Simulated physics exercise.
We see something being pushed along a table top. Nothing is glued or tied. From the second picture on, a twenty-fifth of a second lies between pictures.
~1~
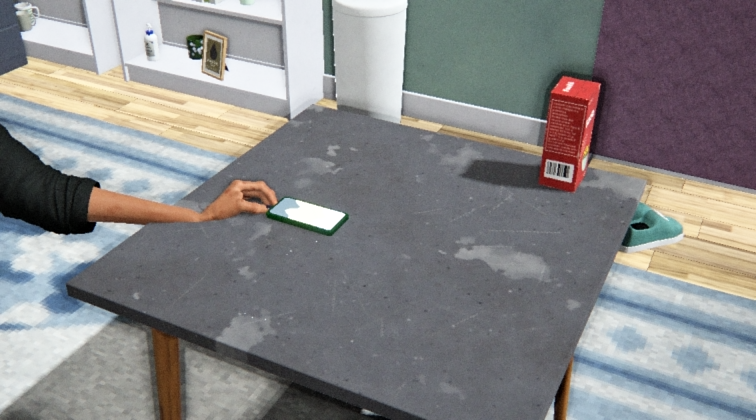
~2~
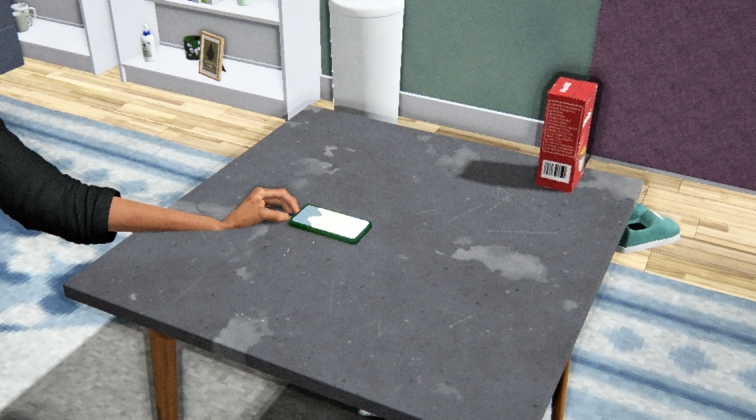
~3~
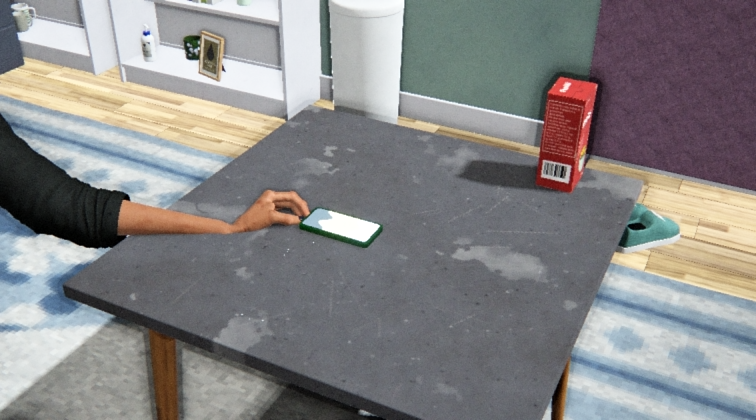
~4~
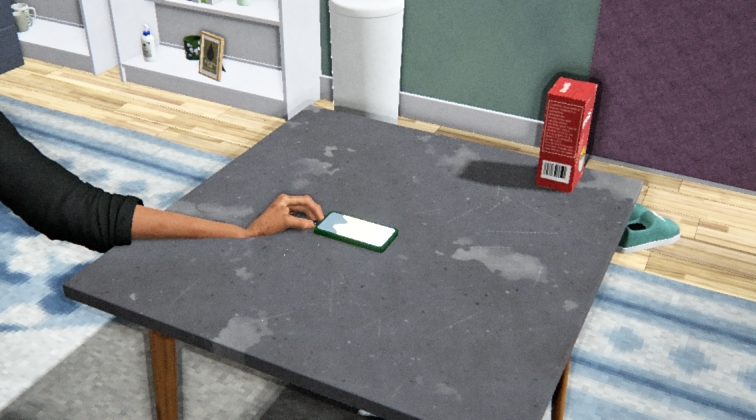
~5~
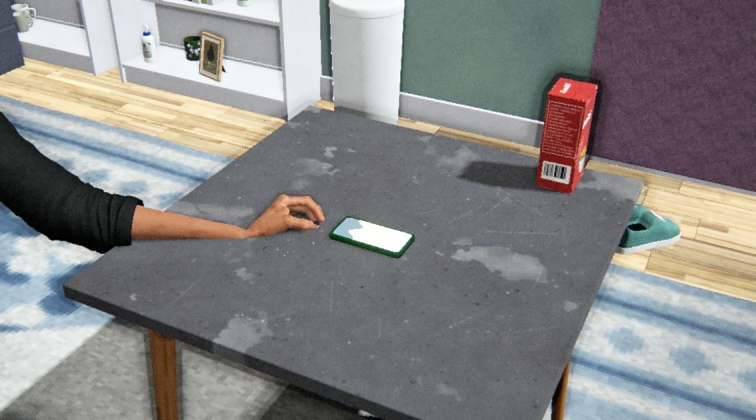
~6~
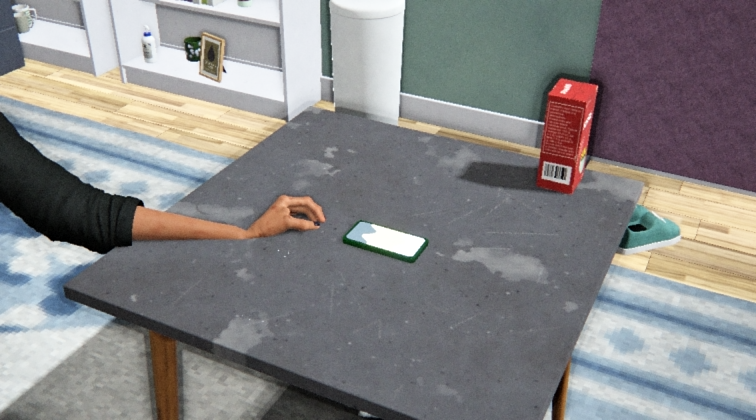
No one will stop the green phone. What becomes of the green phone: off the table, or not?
The green phone stays on the table.
Then, 0.10 s after the last picture, green phone slid about its own width near (403, 246).
Then, 0.20 s after the last picture, green phone resting near (405, 245).
At rest, moved from the start, green phone. Seen from the same camera at the end, green phone near (405, 246).
